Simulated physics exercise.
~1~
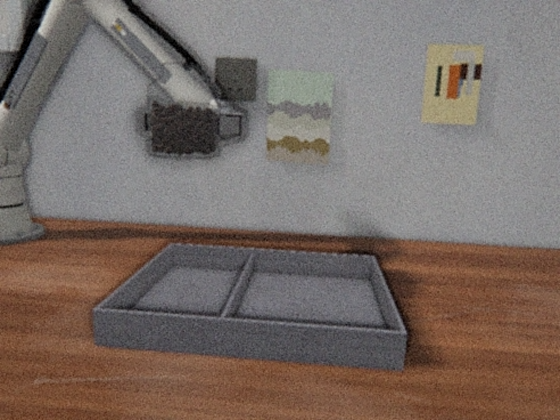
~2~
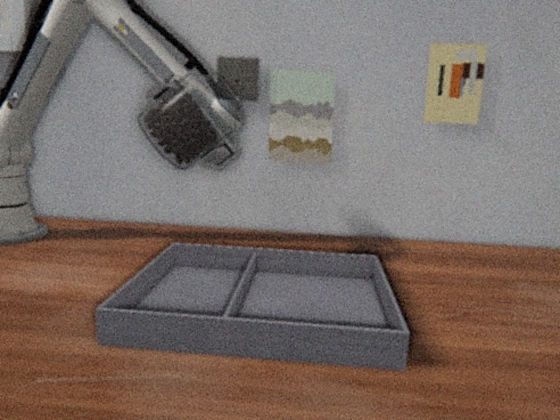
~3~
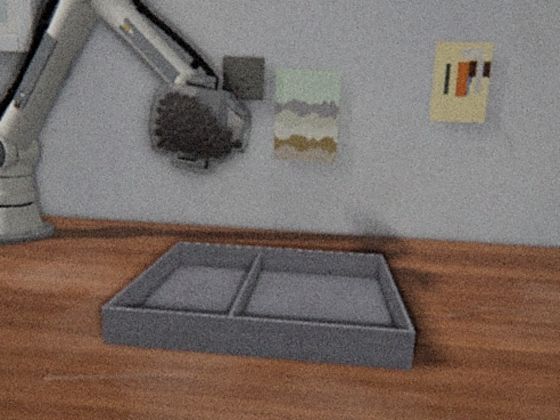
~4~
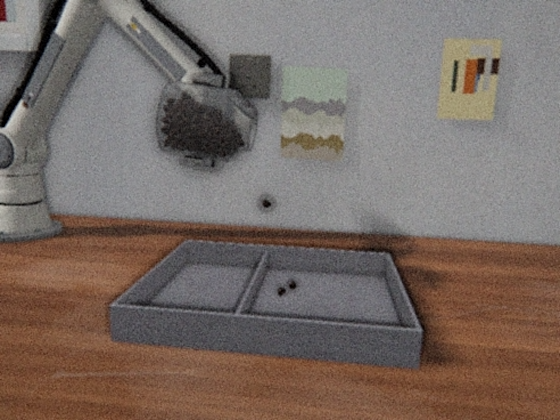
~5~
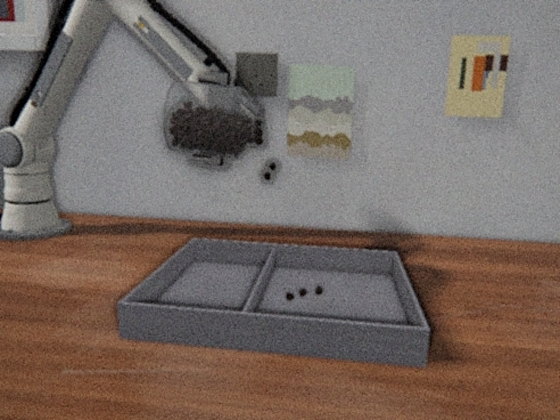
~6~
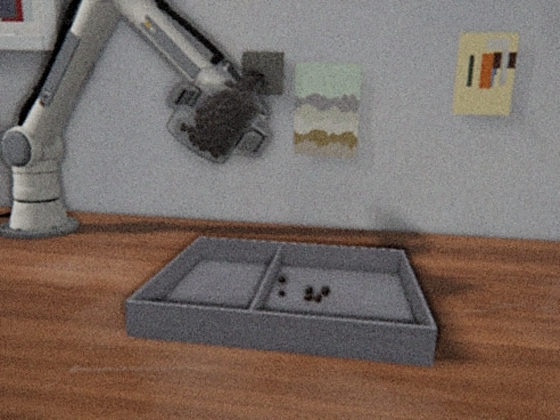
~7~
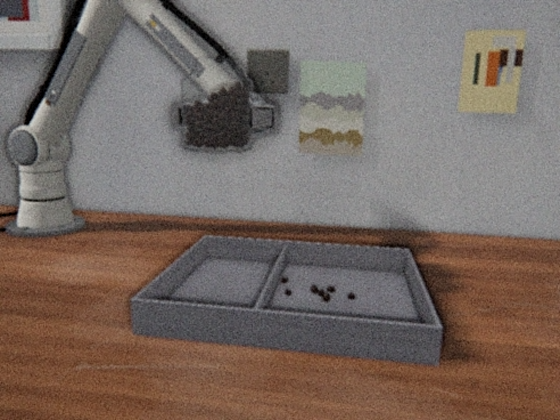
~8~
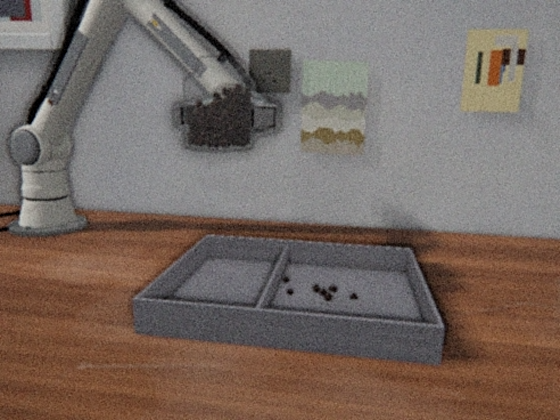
At first, a robot arm holds a clear jar filled with dark beans upright near a pale wall, above a grey tray divided into two parts on a wooden table. The arm tilts the jar over to the right until it lies on its side, its mouth towards the larger, right-hand part of the tray. A few beans drop out and land in that part, and a few more follow. The arm then turns the jar back upright. It ends held still above the table, still holding most of its beans, with a small scatter lying in the tray's right part.
